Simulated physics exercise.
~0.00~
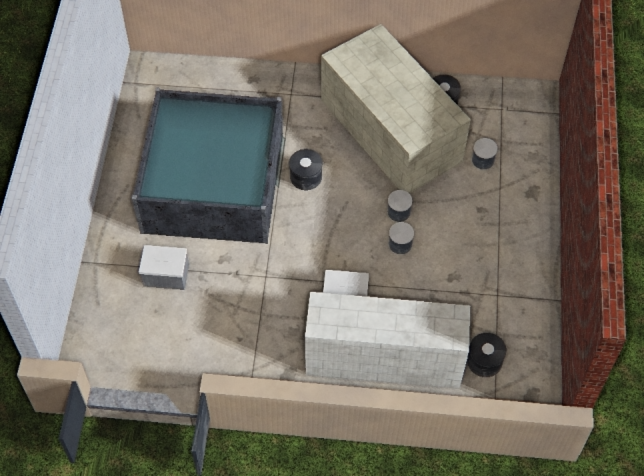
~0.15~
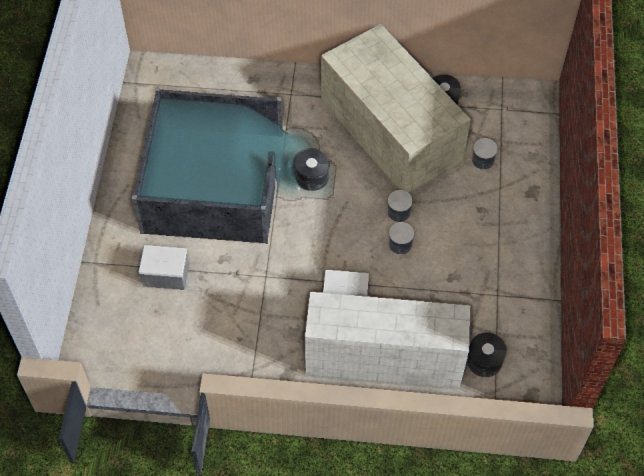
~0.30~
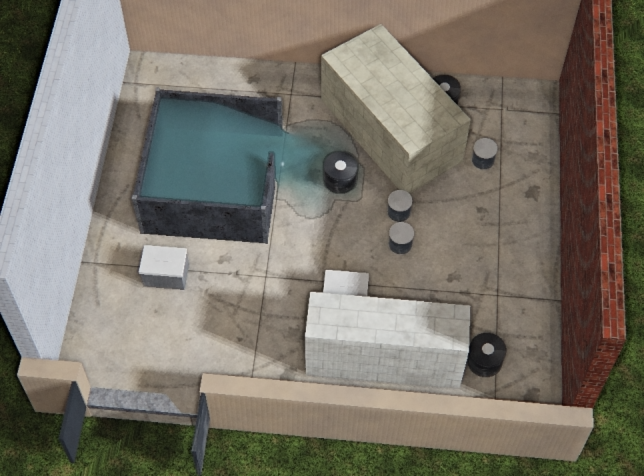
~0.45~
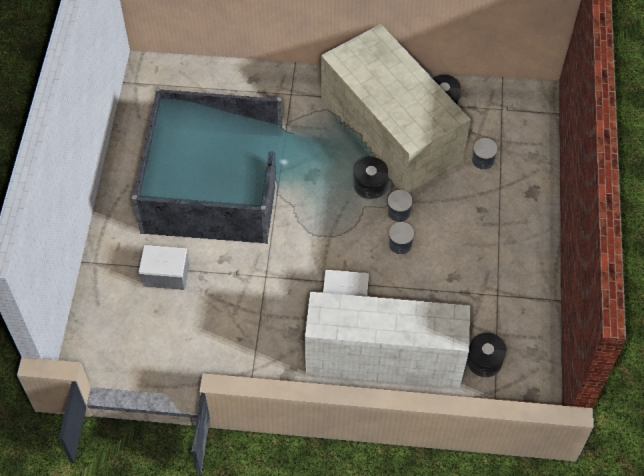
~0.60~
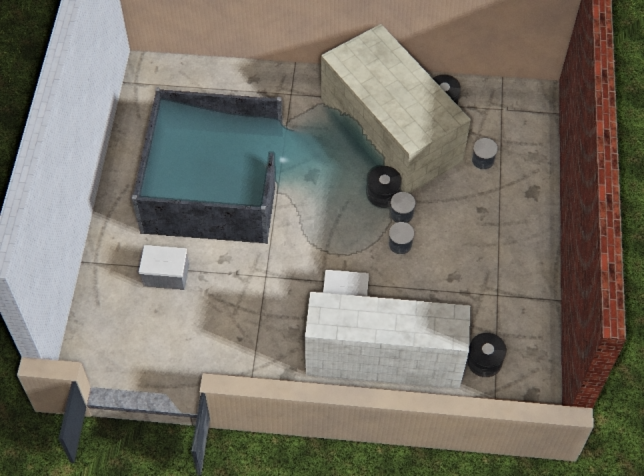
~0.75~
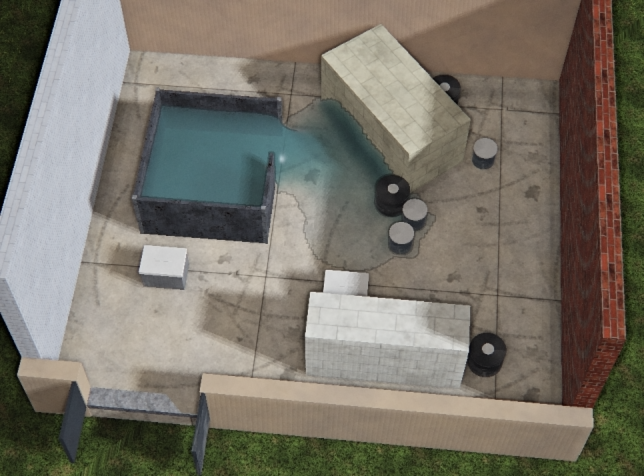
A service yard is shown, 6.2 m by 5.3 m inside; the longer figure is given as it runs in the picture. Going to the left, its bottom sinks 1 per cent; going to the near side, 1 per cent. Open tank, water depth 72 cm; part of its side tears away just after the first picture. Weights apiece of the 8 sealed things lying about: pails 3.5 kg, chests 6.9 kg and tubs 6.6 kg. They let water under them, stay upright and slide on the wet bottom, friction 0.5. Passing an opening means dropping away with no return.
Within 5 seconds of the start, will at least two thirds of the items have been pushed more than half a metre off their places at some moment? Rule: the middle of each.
The portion is a third to two thirds.
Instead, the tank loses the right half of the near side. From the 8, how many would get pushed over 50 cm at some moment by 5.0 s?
The answer then is 1.
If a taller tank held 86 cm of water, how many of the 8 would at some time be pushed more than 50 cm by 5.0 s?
Then 5.
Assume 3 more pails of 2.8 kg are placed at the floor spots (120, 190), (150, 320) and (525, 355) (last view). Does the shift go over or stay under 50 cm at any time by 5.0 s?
In order: Beyond it, within it, beyond it.
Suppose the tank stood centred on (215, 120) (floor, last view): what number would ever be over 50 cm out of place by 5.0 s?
So the tally would be 4.
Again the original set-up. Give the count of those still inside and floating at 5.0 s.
It comes to 4 of them.
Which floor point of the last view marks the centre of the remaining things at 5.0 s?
Centre of the remaining things: Roughly (407, 287).
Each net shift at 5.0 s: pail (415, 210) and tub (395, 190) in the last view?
Net shifts, in order: 300 cm and 350 cm.
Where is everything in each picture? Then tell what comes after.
A tub at (306, 162), on the bottom; a pail at (400, 200), on the bottom; 2.7 m2 under water; 0 of 8 have shifted, in the first frame.
A tub at (312, 163) rests on the ground, 8 cm from its start; a pail at (400, 200) rests on the ground; 3.2 m2 under water; 1 of 8 have shifted, in the second frame.
A tub at (341, 166) rests on the ground, 47 cm from its start; a pail at (400, 200), on the bottom; water covers 4.0 m2; 1 of 8 have shifted, in the third frame.
A tub at (372, 171) rests on the ground, 89 cm from its start; a pail at (400, 200) rests on the ground; 4.7 m2 under water; 1 of 8 have shifted, in the fourth frame.
A tub at (385, 180), on the bottom, 109 cm from its start; a pail at (403, 202) rests on the ground, 5 cm from its start; 5.3 m2 under water; 1 of 8 have shifted, in the fifth frame.
A tub at (393, 189) rests on the ground, 124 cm from its start; a pail at (415, 209) rests on the ground, 24 cm from its start; 5.7 m2 under water; 2 of 8 have shifted, in the sixth frame.
After 1.1 s 2 of 8 are over 50 cm from their spots; 1 afloat.
After 2.2 s 3 of 8 are over 50 cm from their spots; 3 afloat.
After 3.5 s 5 of 8 are over 50 cm from their spots; 4 afloat.
After 5.0 s 5 of 8 are over 50 cm from their spots, and 5 have been at some point; 4 afloat.
